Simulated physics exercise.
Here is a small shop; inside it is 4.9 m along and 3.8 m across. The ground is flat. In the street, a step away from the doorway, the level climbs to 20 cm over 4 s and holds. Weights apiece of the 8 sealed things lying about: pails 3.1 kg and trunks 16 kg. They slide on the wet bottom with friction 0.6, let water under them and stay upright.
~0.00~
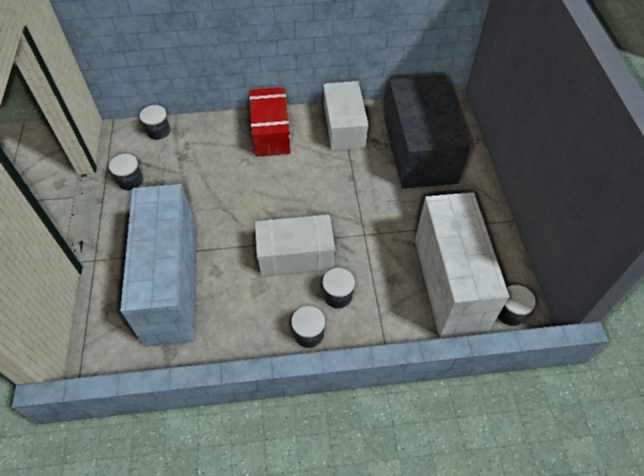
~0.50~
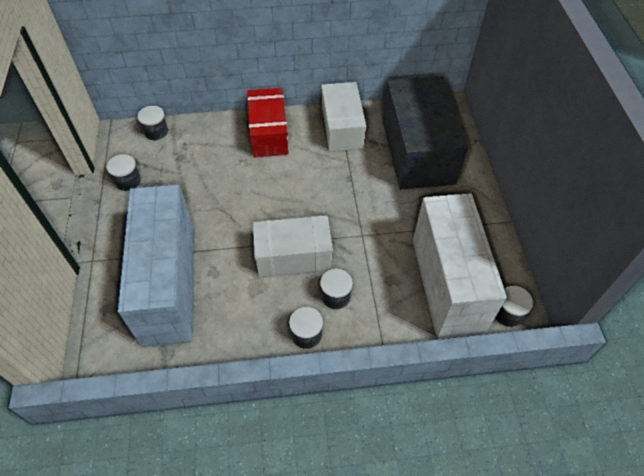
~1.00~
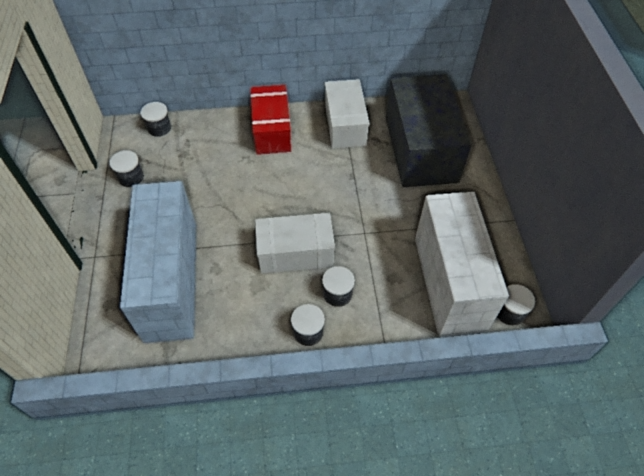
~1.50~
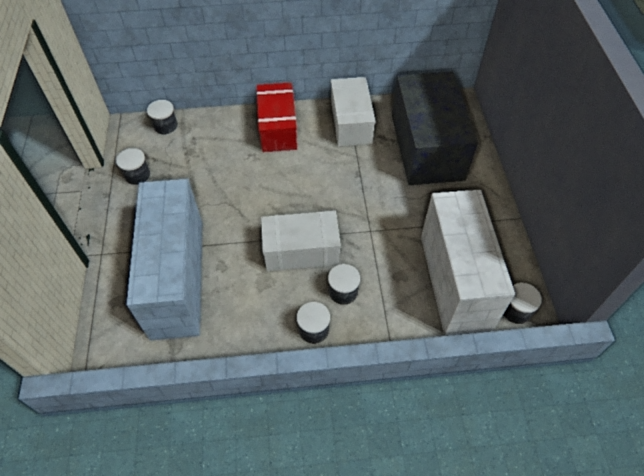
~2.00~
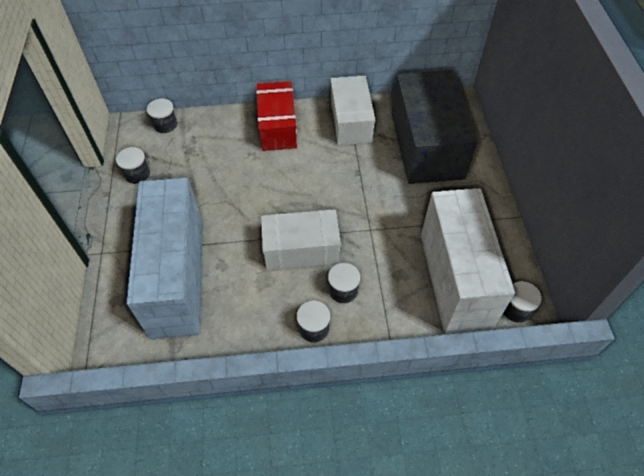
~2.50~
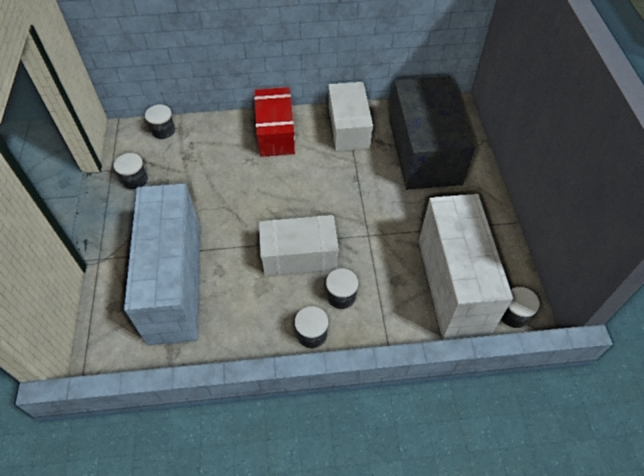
A large pale blue trunk stands at the left of a small walled shop, seen from above the street past a low front wall. A white trunk sits centrally, a red and a white one at the back, a black and a white one on the right, with pale-topped pails between. The trunks and pails stay put while the street ground turns from green-grey to teal and the camera sways slightly.
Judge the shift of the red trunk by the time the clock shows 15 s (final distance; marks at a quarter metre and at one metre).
Red trunk gets carried off.
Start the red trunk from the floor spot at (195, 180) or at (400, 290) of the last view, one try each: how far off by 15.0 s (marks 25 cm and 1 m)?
In that order: It ends far away; it ends far away.
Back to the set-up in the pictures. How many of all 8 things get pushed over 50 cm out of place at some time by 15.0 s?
That makes 7.
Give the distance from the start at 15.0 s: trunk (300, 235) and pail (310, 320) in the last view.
In turn: 80 cm, 150 cm.
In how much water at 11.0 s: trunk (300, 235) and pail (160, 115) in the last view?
Roughly 6 and 5 cm.
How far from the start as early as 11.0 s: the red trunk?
About 250 cm.
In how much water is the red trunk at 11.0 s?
Roughly 10 cm.
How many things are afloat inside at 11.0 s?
I count 7.
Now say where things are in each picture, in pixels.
The first frame shows the red trunk at (269, 110) rests on the ground; water covers 0.0 m2; 0 of 8 have shifted.
The second frame shows the red trunk at (267, 111), on the bottom; water covers 0.0 m2; 0 of 8 have shifted.
The third frame shows the red trunk at (270, 108), on the bottom; water covers 0.0 m2; 0 of 8 have shifted.
The fourth frame shows the red trunk at (276, 105) rests on the ground; water covers 0.0 m2; 0 of 8 have shifted.
The fifth frame shows the red trunk at (276, 104), on the bottom; water covers 0.0 m2; 0 of 8 have shifted.
The sixth frame shows the red trunk at (274, 110) rests on the ground; 0.5 m2 under water; 0 of 8 have shifted.
After 3.5 s the red trunk is near (274, 110), 0.0 m from its start, aground; 0 afloat.
After 6.8 s the red trunk is near (337, 107), 0.8 m from its start, afloat; 4 afloat.
After 11.0 s the red trunk is near (392, 250), 2.5 m from its start, afloat; 7 afloat.
After 15.0 s the red trunk is near (252, 268), 2.3 m from its start, afloat; 8 afloat.
